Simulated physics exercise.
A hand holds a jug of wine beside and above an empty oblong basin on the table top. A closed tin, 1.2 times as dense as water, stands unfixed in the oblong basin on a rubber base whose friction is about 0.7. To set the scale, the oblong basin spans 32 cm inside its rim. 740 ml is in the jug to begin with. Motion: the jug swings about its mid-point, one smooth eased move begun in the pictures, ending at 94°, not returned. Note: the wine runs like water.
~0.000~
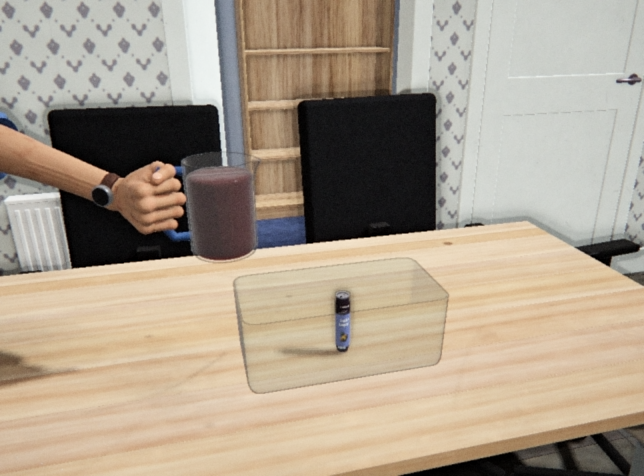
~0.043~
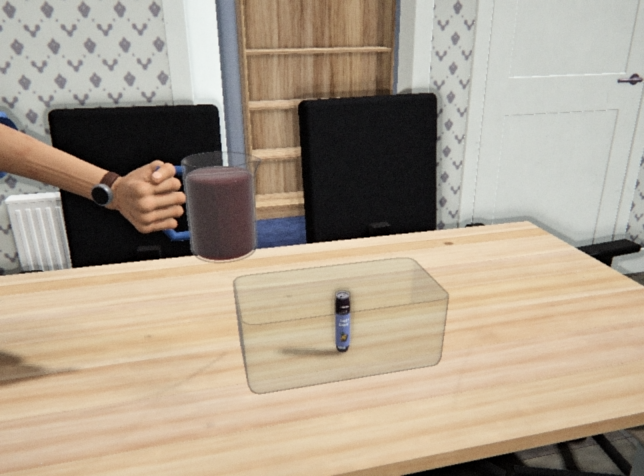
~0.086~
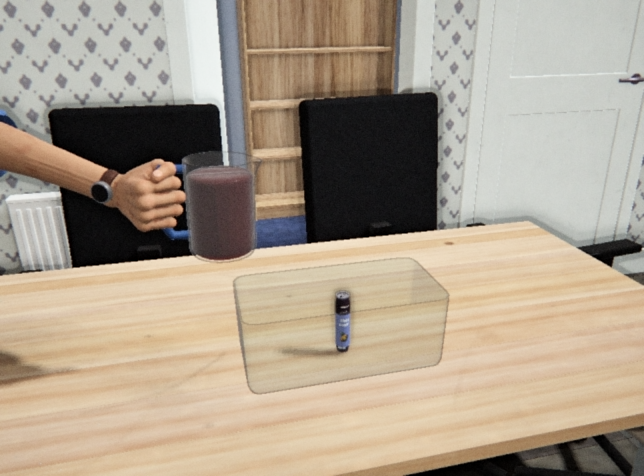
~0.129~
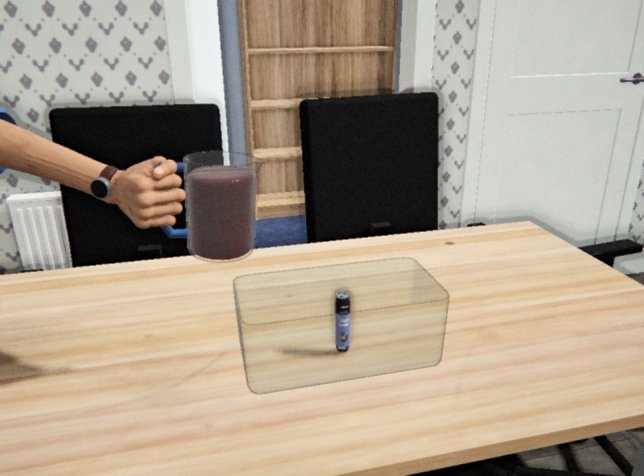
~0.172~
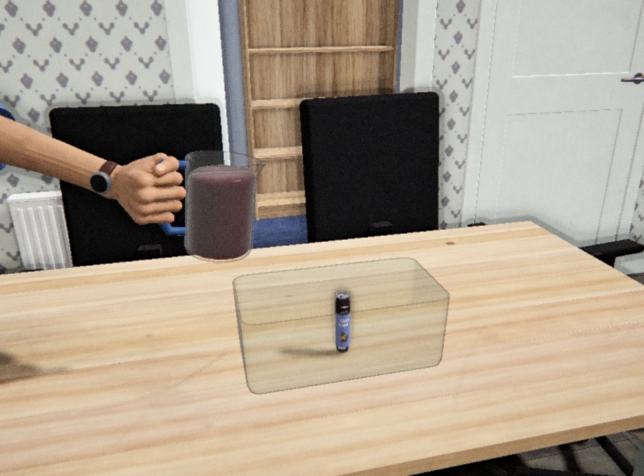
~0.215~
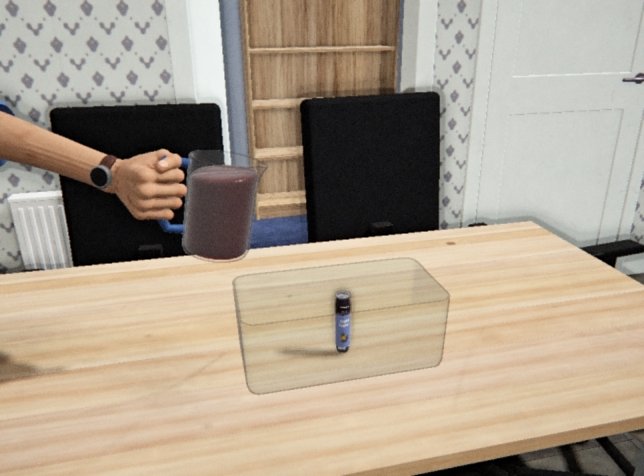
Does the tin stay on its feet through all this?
No.
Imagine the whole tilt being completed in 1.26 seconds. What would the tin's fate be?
The tin topples.
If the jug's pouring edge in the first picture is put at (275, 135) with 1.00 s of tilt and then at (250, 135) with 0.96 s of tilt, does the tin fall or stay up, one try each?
Run one: It tumbles. Run two: It tumbles.
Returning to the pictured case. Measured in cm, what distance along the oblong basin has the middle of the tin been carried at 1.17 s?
Measured centre to centre, about 9 cm.
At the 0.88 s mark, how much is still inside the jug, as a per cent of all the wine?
Share remaining: Approx. 52 %.
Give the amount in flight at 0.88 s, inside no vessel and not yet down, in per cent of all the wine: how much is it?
Near 20 per cent, I'd say.
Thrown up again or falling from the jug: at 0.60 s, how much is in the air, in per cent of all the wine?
Near 10 in a hundred.
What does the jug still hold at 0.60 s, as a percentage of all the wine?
Close to 88 in a hundred.
Then, 0.60 s in, the tilt is 62° and 89 per cent is still to pour; the tin stands where it began.
Then, 0.88 s in, the tilt is 91° and 51 per cent is still to pour; the tin leans 27°.
Then, 1.17 s in, the tilt is 94° and 17 per cent is still to pour; the tin lies on its side.
Then, 1.49 s in, the tilt is 94° and 6 per cent is still to pour; the tin lies on its side.
Finally, the tin lies on its side.
